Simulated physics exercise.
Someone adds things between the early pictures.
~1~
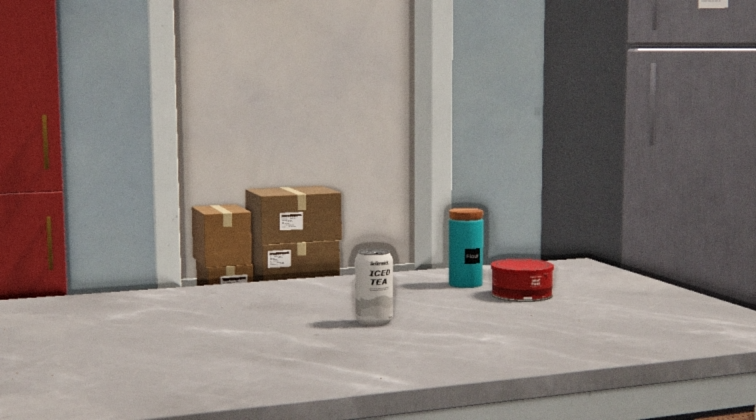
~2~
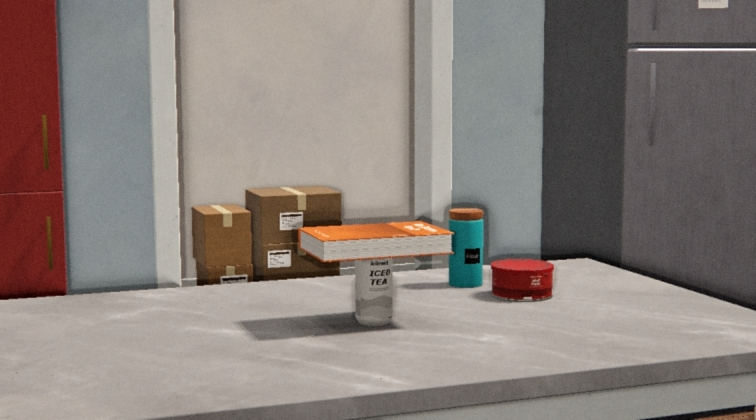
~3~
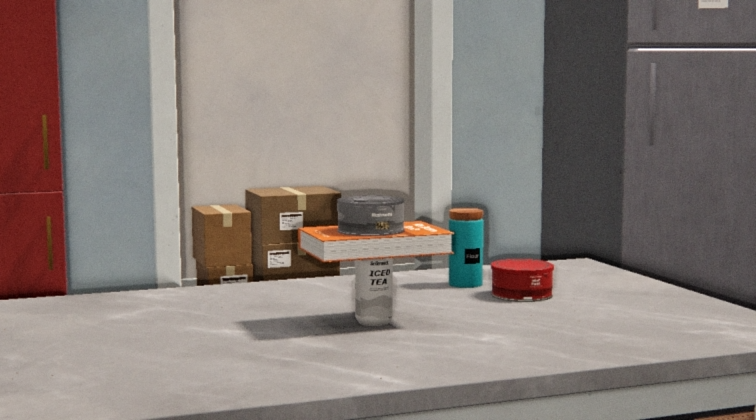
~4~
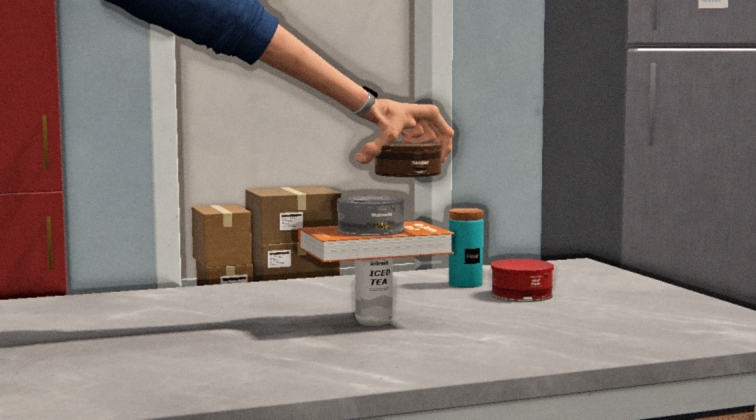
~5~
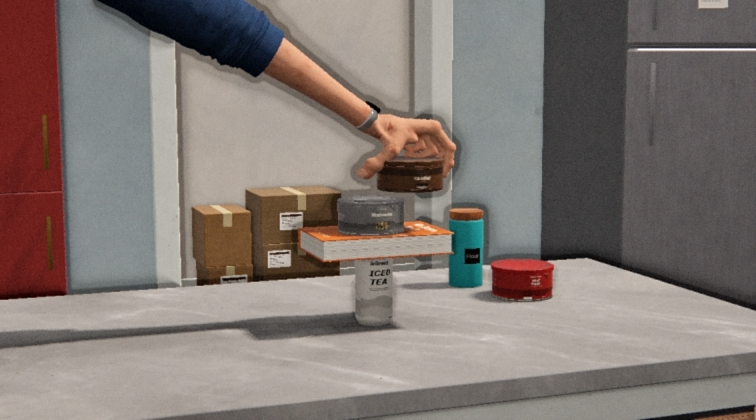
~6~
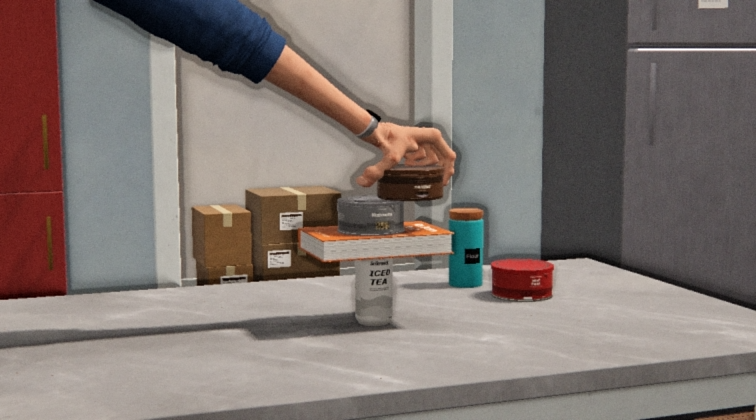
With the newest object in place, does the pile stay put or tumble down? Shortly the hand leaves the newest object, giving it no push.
It fails.
Then, 0.30 s after the last picture, brown tub tipped 48° from how it was near (421, 194).
Then, 0.40 s after the last picture, brown tub tipped 46° from how it was near (420, 194).
At rest, tipped over in the pile, brown tub; the other 5 in place. Seen from the same camera at the end, brown tub near (419, 194). The pile gives way.
